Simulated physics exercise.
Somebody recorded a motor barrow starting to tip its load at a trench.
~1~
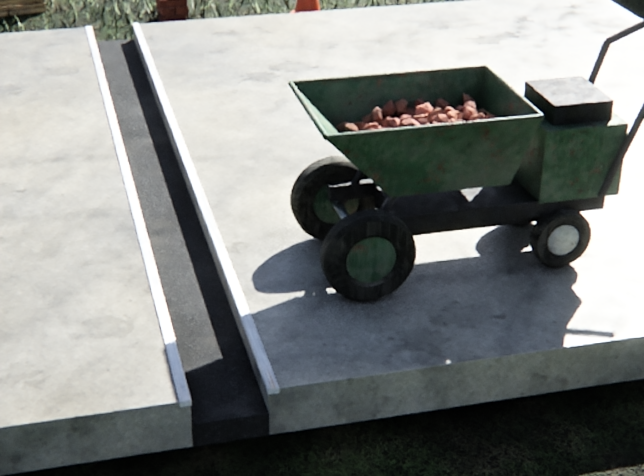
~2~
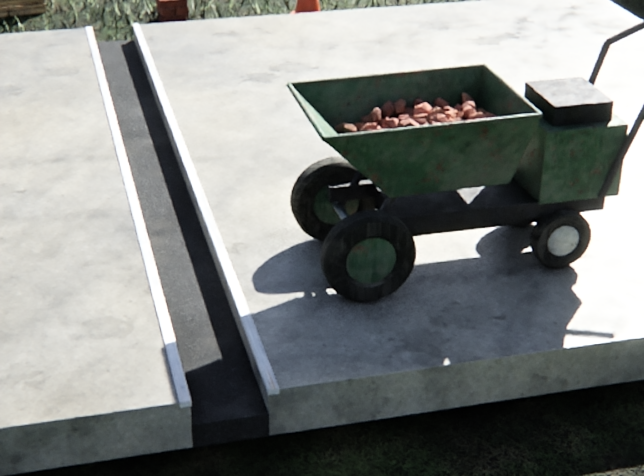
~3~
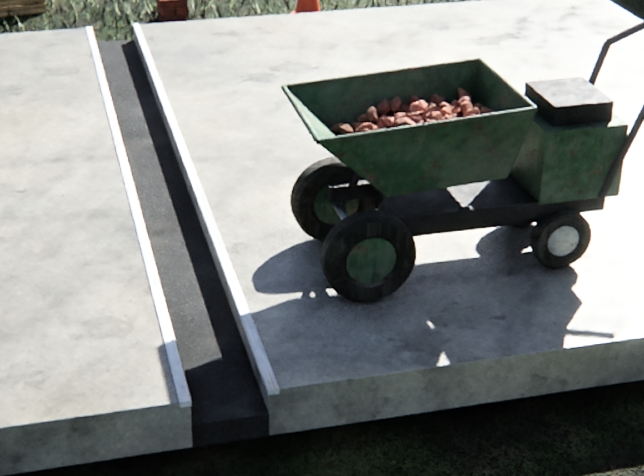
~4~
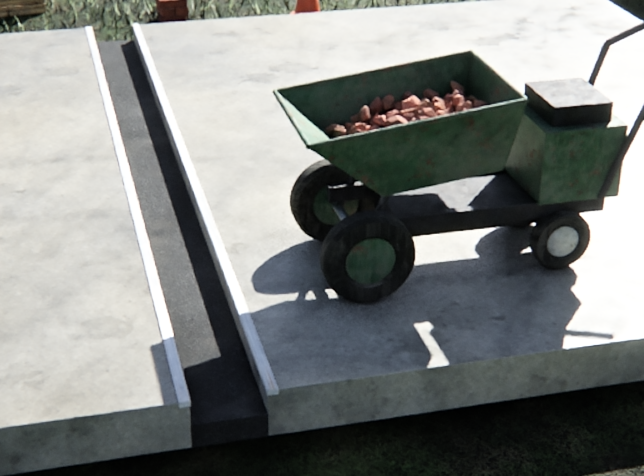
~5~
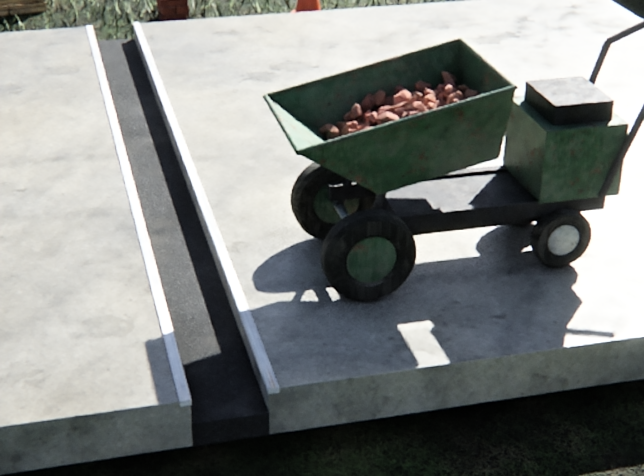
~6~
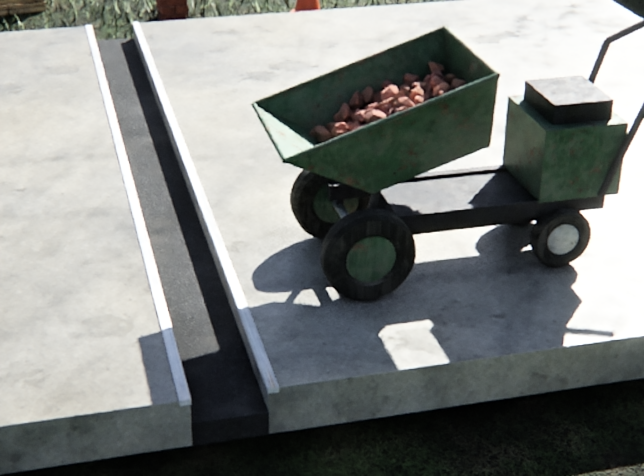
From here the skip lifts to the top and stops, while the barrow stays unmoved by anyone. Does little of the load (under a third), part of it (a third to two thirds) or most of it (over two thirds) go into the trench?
Most of it goes into the trench.
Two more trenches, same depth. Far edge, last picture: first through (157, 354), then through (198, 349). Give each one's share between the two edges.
You'd get 90 % in the first case and 50 % in the second.
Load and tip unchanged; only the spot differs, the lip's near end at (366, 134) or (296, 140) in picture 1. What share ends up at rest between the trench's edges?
You'd get around 80 in a hundred, then 40 in a hundred.
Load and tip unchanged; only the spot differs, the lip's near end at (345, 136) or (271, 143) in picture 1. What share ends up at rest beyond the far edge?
In order, 10 % followed by 90 %.
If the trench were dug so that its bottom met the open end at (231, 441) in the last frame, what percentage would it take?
I'd say around 90 in a hundred.
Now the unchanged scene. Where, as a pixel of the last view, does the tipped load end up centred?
Somewhere around (184, 289) in the final view.
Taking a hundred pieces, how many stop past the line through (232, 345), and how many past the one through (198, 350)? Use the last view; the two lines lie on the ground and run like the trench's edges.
I'd put it near 80 in a hundred, then near 40 in a hundred.
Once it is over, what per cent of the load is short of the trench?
Share: Near 0 %.
Soon, skip tipped steeply; all in the skip.
A while on, skip tipped right over; most in the skip; a small part in or heaped over the trench; a stray few falling.
Towards the end, skip tipped right over; a small part in the skip; about two thirds in or heaped over the trench; about a quarter beyond it.
Finally, skip tipped right over; a stray few in the skip; most in or heaped over the trench; about a quarter beyond it.
